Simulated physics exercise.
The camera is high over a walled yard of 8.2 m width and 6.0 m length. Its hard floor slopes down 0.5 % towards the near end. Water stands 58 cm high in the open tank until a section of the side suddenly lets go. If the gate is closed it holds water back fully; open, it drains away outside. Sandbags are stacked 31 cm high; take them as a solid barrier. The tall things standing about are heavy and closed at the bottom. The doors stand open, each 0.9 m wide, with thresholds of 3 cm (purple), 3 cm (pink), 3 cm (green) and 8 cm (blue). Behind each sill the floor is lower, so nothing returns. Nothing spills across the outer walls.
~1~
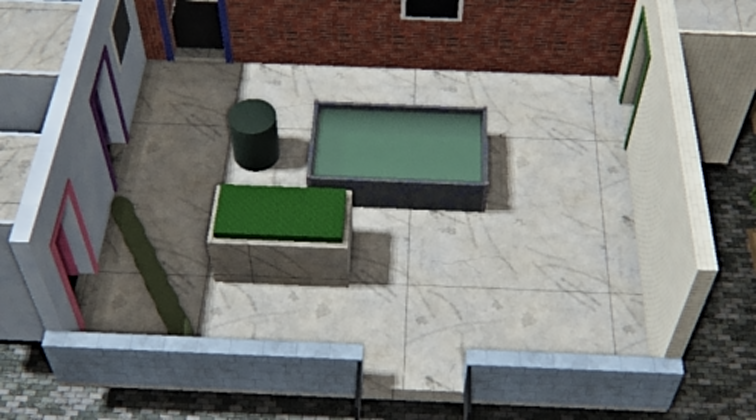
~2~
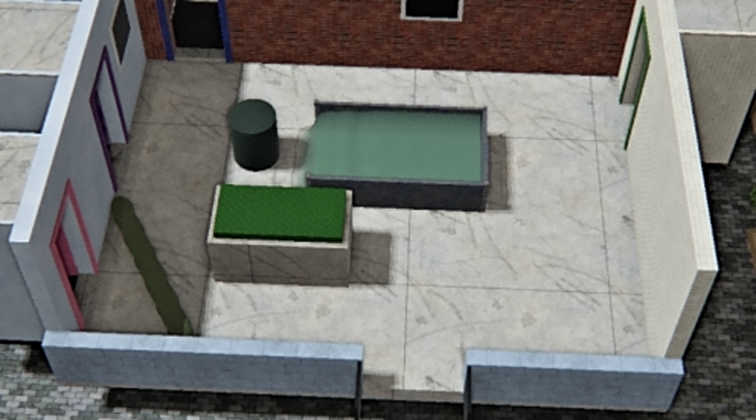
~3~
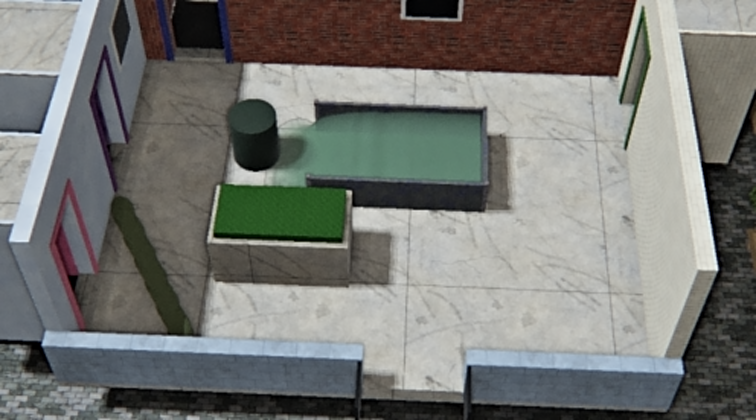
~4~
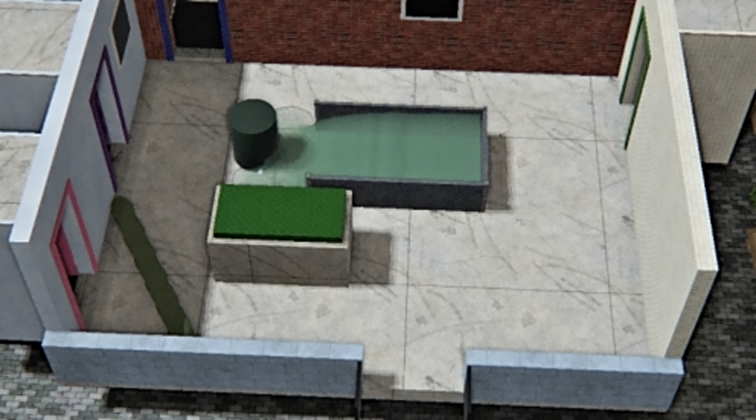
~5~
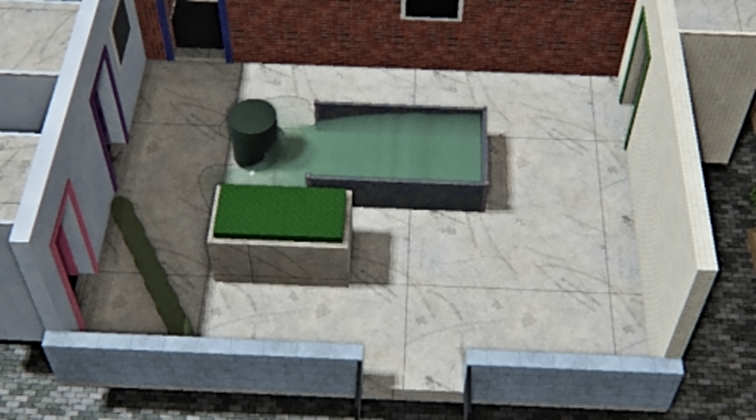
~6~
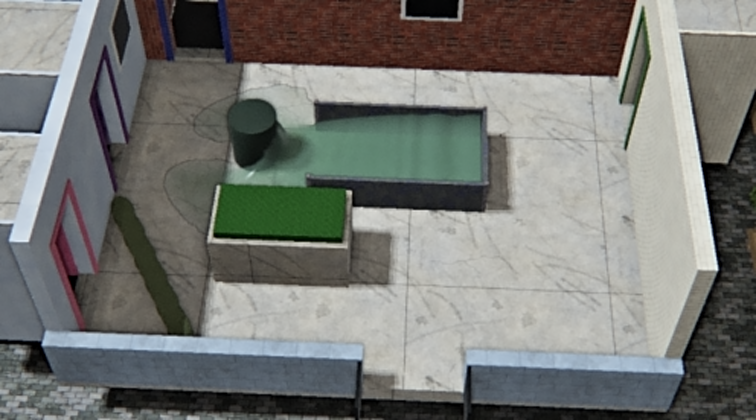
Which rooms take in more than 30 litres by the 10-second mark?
Door by door: At the purple door it passes the limit; at the pink door it does not reach the limit; at the green door it keeps below the limit; at the blue door it goes over the limit.
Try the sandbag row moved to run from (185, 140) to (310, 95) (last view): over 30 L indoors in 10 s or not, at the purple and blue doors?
Against that limit: Purple past it, blue under.
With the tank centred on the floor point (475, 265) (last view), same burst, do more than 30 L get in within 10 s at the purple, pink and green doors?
Against that limit: Purple above, pink above, green not over.
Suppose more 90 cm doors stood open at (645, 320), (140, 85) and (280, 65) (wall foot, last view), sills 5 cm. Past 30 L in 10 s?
In turn: Under, above, above.
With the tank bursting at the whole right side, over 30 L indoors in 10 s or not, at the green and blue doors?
Against that limit: Green past it, blue under.
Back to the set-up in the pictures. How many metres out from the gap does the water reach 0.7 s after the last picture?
Some 3.6 m out.
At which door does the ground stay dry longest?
The green one.
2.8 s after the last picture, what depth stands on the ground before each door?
Depths in cm: Purple 16, pink 1, green 0, blue 14.
Then, 0.7 s after the last picture water covers 20 % of the floor and is deepest (38 cm) near (291, 163); purple door 5 cm at the sill, 7 L in, pink door not reached, green door not reached, blue door 9 cm at the sill, 0 L in.
Then, 1.5 s after the last picture water covers 30 % of the floor and is deepest (34 cm) near (291, 163); purple door 16 cm at the sill, 34 L in, pink door 1 cm at the sill, 0 L in, green door not reached, blue door 13 cm at the sill, 6 L in.
Then, 2.8 s after the last picture water covers 40 % of the floor and is deepest (29 cm) near (132, 123); purple door 16 cm at the sill, 165 L in, pink door 1 cm at the sill, 0 L in, green door not reached, blue door 14 cm at the sill, 21 L in.
Then, 5.3 s after the last picture water covers 55 % of the floor and is deepest (16 cm) near (152, 239); purple door 8 cm at the sill, 301 L in, pink door 1 cm at the sill, 0 L in, green door not reached, blue door 6 cm at the sill, 52 L in.
Then, 9.3 s after the last picture water covers 90 % of the floor and is deepest (10 cm) near (135, 210); purple door 7 cm at the sill, 353 L in, pink door 3 cm at the sill, 1 L in, green door 6 cm at the sill, 5 L in, blue door 6 cm at the sill, 53 L in.
